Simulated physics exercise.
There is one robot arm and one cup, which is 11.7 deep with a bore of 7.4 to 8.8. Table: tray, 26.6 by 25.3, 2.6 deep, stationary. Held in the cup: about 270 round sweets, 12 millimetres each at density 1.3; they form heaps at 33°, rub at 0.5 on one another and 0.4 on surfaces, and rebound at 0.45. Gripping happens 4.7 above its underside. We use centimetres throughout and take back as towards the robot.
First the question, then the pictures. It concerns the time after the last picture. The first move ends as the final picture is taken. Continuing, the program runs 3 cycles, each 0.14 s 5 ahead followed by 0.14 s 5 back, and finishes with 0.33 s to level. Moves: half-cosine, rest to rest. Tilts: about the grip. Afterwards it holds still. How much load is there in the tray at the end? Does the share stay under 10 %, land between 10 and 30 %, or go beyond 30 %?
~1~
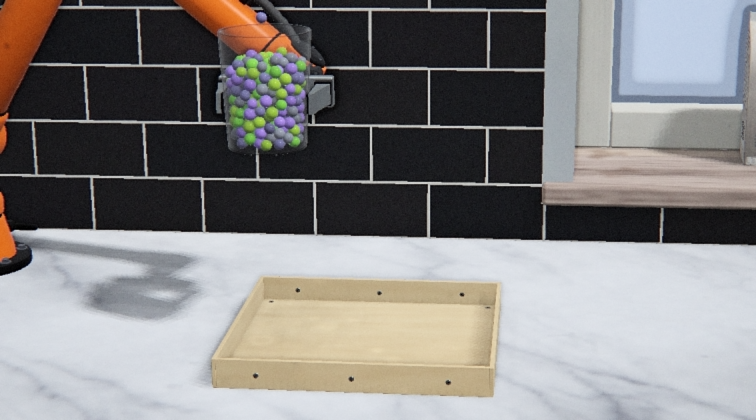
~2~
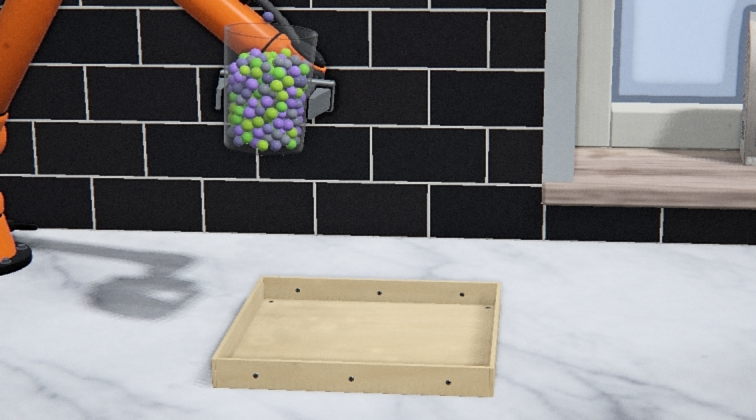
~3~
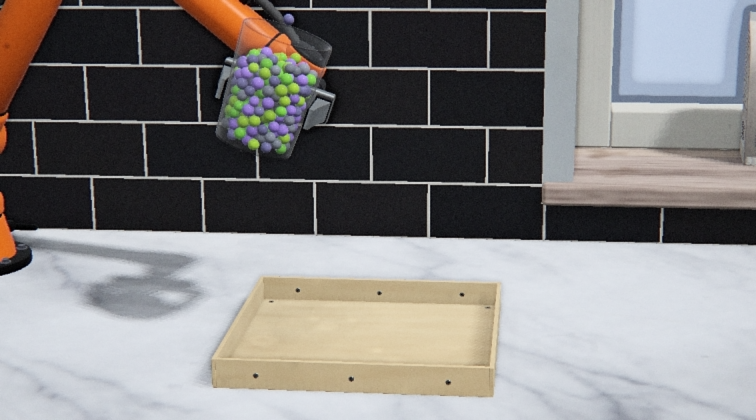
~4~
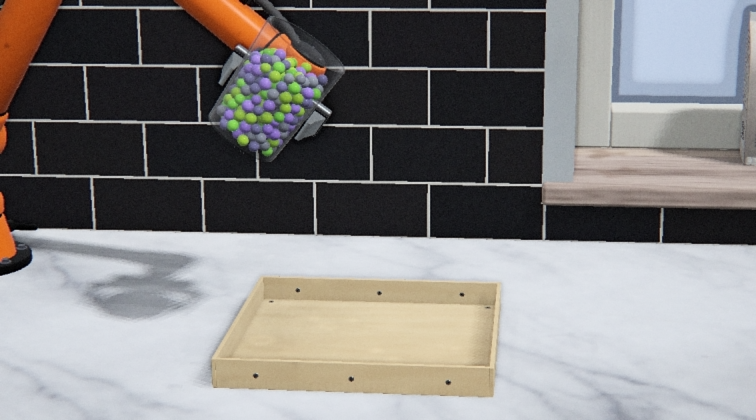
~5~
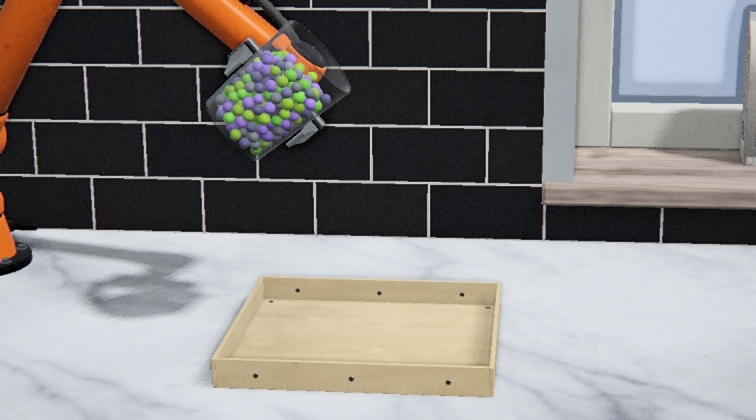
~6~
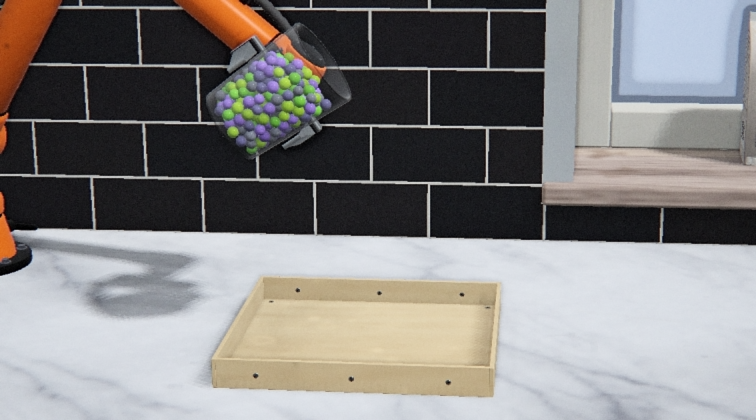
It lands between 10 and 30 %.
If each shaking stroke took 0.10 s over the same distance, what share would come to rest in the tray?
Roughly 25 percent then.
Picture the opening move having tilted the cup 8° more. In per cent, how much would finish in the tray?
About 30 percent.
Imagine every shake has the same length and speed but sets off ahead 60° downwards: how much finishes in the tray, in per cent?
About 0 per cent.
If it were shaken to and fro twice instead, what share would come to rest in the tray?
That share would be near 10 percent.
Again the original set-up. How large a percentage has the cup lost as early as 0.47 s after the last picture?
Roughly 5 percent is out.
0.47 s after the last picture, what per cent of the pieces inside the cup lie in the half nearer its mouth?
Near 50 in a hundred.
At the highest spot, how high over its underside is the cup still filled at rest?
Some 10.0 cm.
Then, 0.47 s after the last picture, tilted 55° forward, highest piece 29 above the table; 248 in the cup, 15 in the tray, 3 in flight or on a rim.
Then, 0.94 s after the last picture, tilted 44° forward, highest piece 29 above the table; 218 in the cup, 33 in the tray, 3 on the table or floor, 12 in flight or on a rim.
Then, 1.37 s after the last picture, level, highest piece 31 above the table; 218 in the cup, 45 in the tray, 3 on the table or floor.
Then, 2.42 s after the last picture, level, highest piece 31 above the table; 218 in the cup, 45 in the tray, 3 on the table or floor.
Final count, 218 in the cup, 45 in the tray, 3 on the table or floor. That is 17 % in the tray.
